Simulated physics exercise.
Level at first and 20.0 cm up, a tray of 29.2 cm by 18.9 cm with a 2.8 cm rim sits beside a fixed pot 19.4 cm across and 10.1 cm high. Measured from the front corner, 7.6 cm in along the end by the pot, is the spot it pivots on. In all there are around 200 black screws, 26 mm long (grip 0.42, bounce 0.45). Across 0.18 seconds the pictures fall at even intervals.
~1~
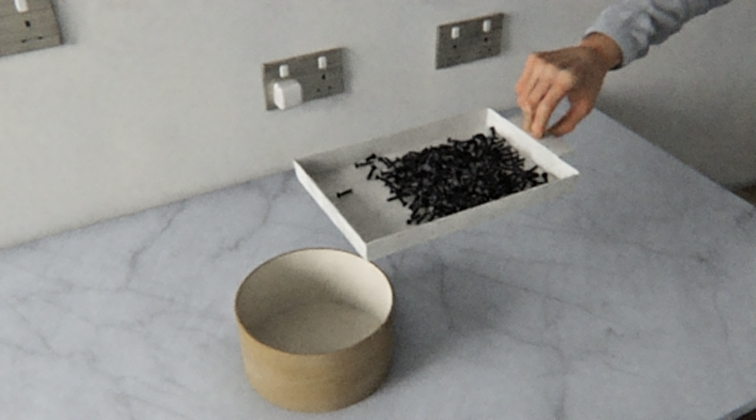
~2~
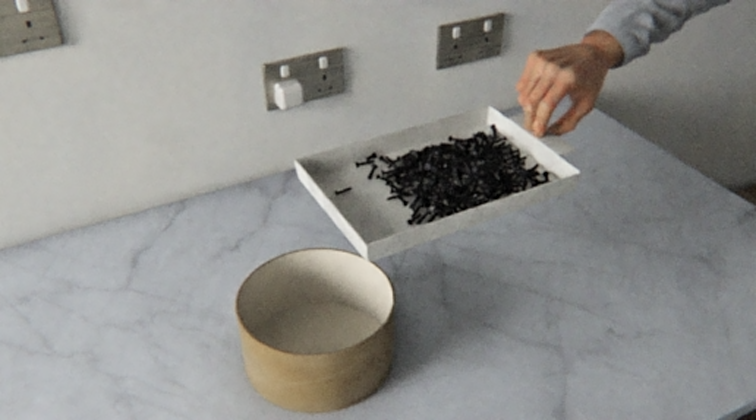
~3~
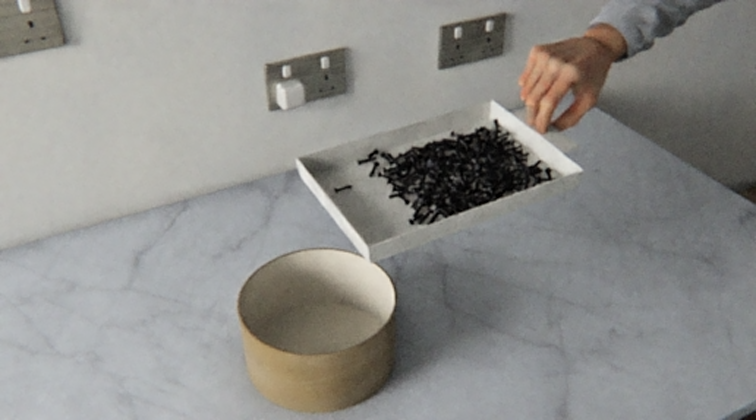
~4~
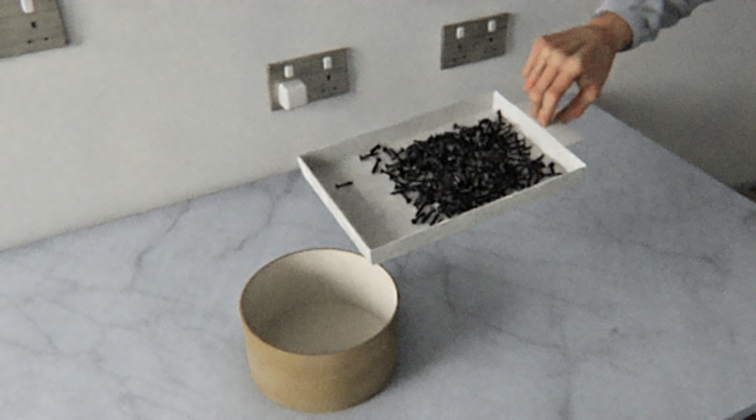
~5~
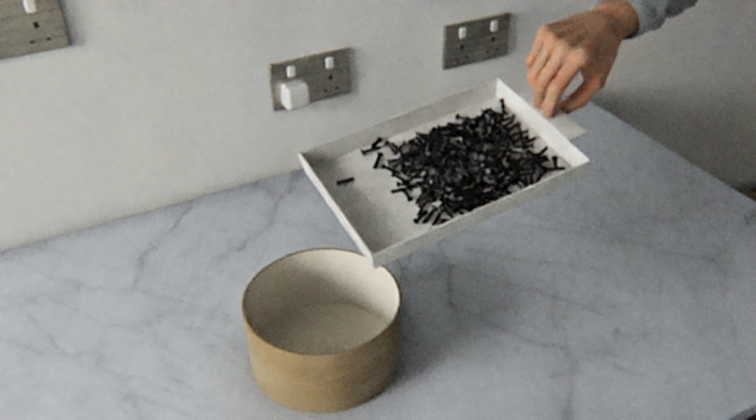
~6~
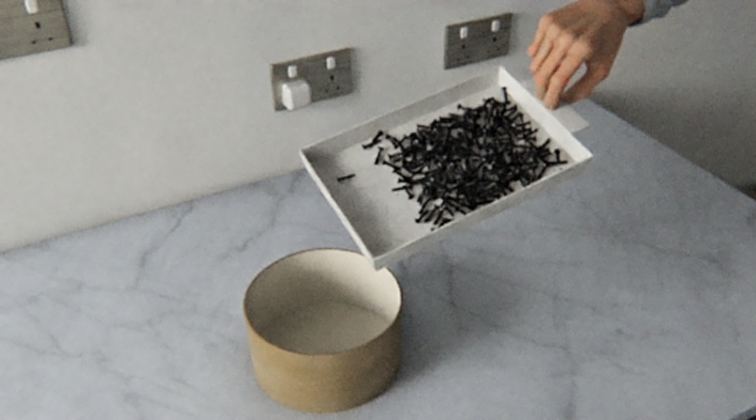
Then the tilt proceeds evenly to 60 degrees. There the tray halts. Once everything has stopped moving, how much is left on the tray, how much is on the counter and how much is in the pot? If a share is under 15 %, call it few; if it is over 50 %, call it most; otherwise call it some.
I would say tray: Most, counter: Some, pot: Few.
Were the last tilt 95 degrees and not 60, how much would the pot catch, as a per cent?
Roughly 45 percent.
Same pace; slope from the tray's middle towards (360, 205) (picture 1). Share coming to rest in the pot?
I'd say close to 30 %.
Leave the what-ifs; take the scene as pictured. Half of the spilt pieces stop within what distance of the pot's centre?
Distance: Around 16 cm.
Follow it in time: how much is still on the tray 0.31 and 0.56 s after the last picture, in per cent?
Around 100 first, about 75 after.
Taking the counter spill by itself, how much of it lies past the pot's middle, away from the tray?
Some 30 per cent of the spill lies beyond the centre.
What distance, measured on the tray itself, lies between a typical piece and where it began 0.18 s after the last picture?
I'd say close to 1 centimetres.
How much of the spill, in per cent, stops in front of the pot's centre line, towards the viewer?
Share: Roughly 100 %.
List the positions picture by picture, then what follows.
The first picture shows tray tilt 0 degrees, front corners at (367, 242) and (576, 172); middle of the pieces at (455, 173); pot at (315, 297).
The second picture shows tray tilt 1 degrees, front corners at (368, 242) and (577, 172); middle of the pieces at (456, 172).
The third picture shows tray tilt 3 degrees, front corners at (369, 244) and (580, 169); middle of the pieces at (458, 169).
The fourth picture shows tray tilt 6 degrees, front corners at (371, 248) and (583, 165), lowest corner left front; middle of the pieces at (461, 165).
The fifth picture shows tray tilt 11 degrees, front corners at (373, 252) and (586, 160), lowest corner left front; middle of the pieces at (463, 160).
The sixth picture shows tray tilt 15 degrees, front corners at (374, 256) and (589, 155), lowest corner left front; middle of the pieces at (464, 155); pot at (323, 297).
Then, 0.18 s after the last picture, tilt 38 degrees; the tray holds 100 %, the pot 0 %.
Then, 0.31 s after the last picture, tilt 55 degrees; the tray holds 100 %, the pot 0 %.
Then, 0.56 s after the last picture, tilt 60 degrees; the tray holds 75 %, the pot 0 %.
In the end, tray 60 %, counter 30 %, pot 10 %.
